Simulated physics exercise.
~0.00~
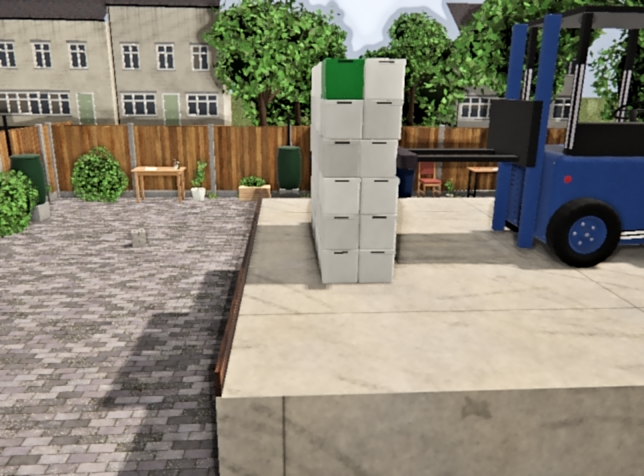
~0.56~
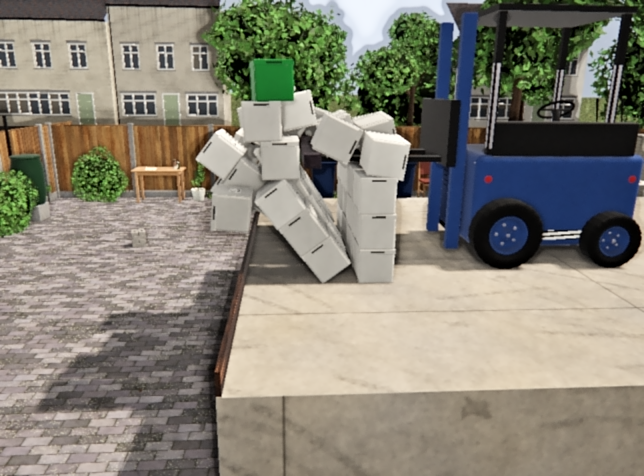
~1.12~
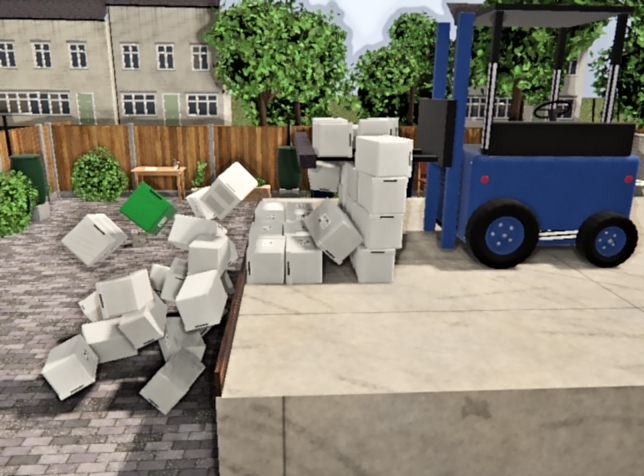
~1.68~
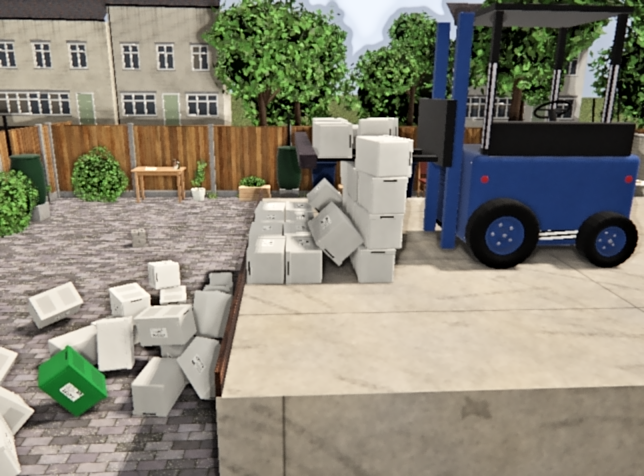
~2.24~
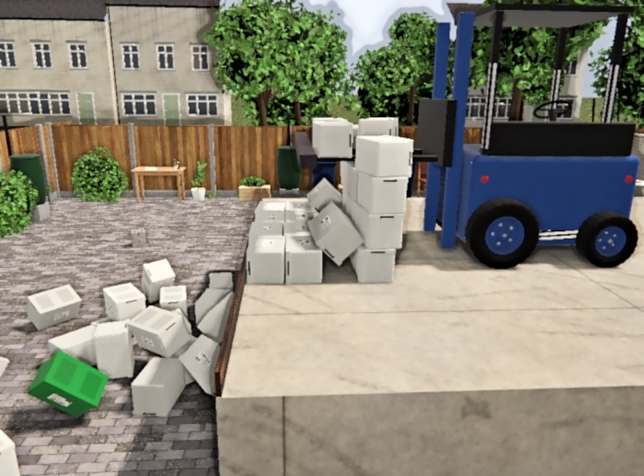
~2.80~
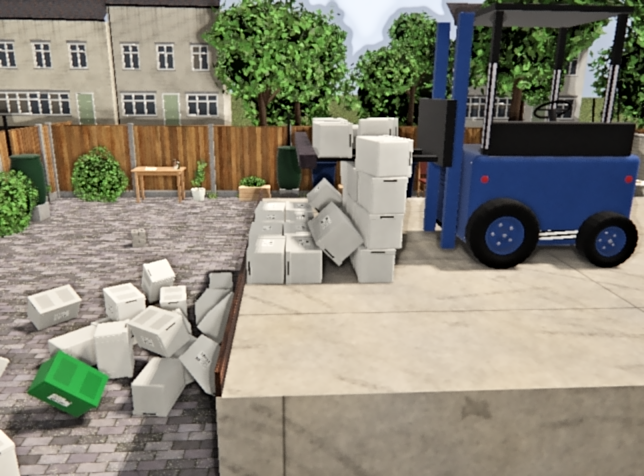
The clip shows a blue forklift driving left into a tall stack of pale boxes on a raised platform, toppling many over the edge along with a green one, which comes to rest tilted among boxes on the paving while others remain heaped and stacked beside the stationary truck.
